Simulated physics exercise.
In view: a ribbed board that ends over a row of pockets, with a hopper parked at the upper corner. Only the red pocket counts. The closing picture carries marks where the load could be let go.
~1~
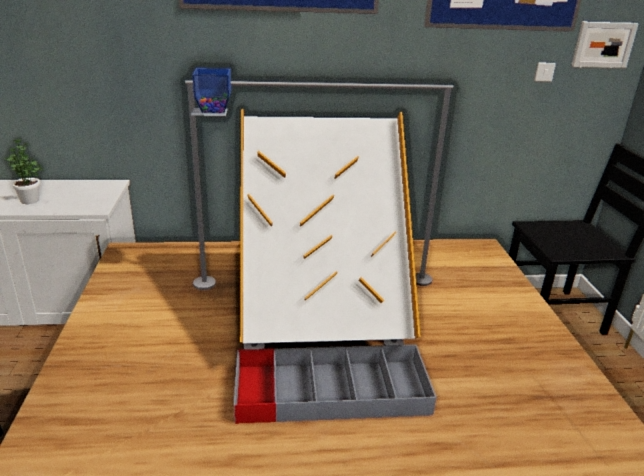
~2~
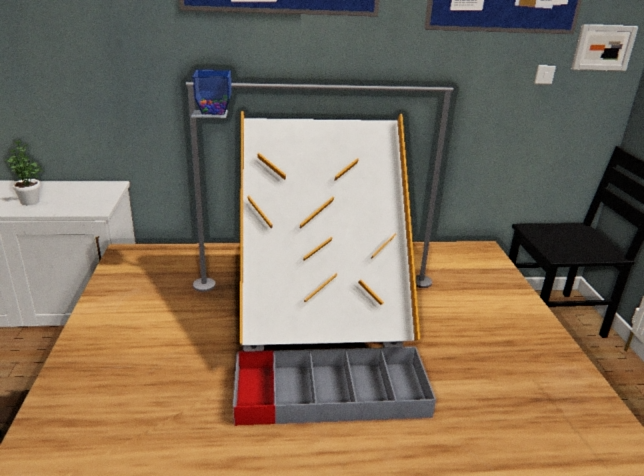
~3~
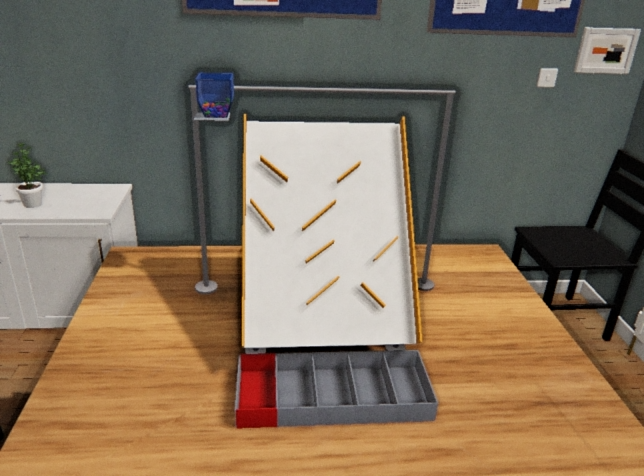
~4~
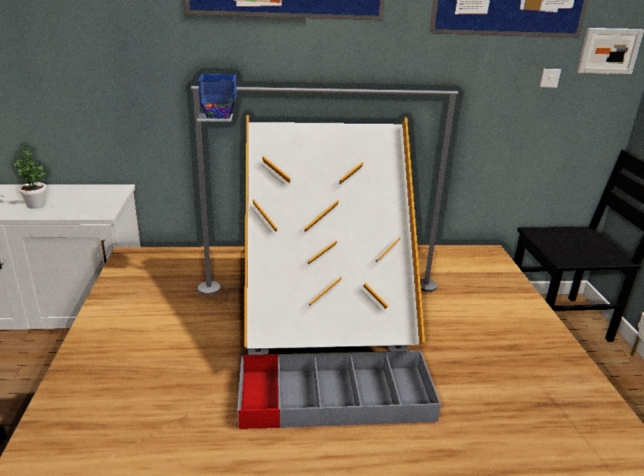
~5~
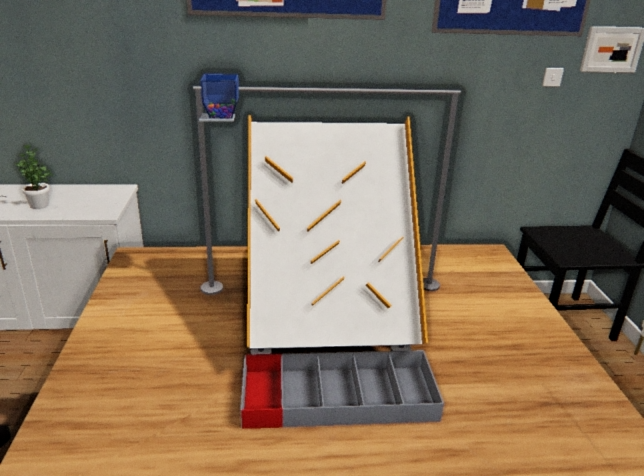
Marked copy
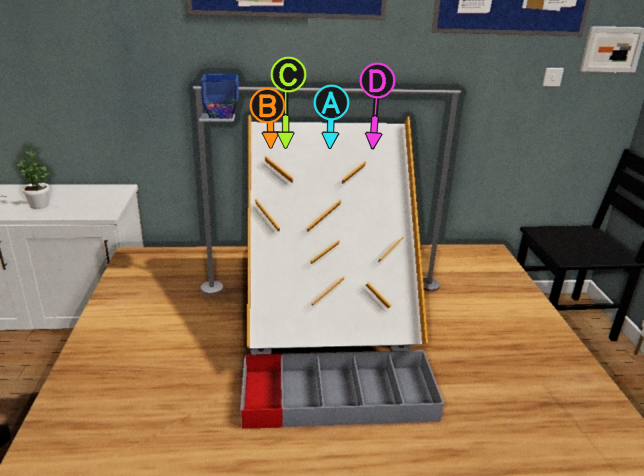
A white board with slanted ribs stood on a wooden table above a row of pockets, one red, with a small hopper at the upper left; nothing moved except the view, which drifted very slightly.
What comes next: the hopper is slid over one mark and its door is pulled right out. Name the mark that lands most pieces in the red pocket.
Choose A.
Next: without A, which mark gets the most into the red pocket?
Mark C.
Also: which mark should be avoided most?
Mark D.
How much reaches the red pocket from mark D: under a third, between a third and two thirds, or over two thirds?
It is under a third.
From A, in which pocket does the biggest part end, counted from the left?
The first.
On the marked copy, mark A meets the board at (330, 142); mark B meets the board at (270, 142); mark C meets the board at (285, 142); mark D meets the board at (373, 142).
Choosing A, most in the red pocket, about a quarter in other pockets, a stray few outside the box.
Choosing B, about half in the red pocket, about half in other pockets.
Choosing C, about two thirds in the red pocket, about a third in other pockets.
Choosing D, about a quarter in the red pocket, most in other pockets.
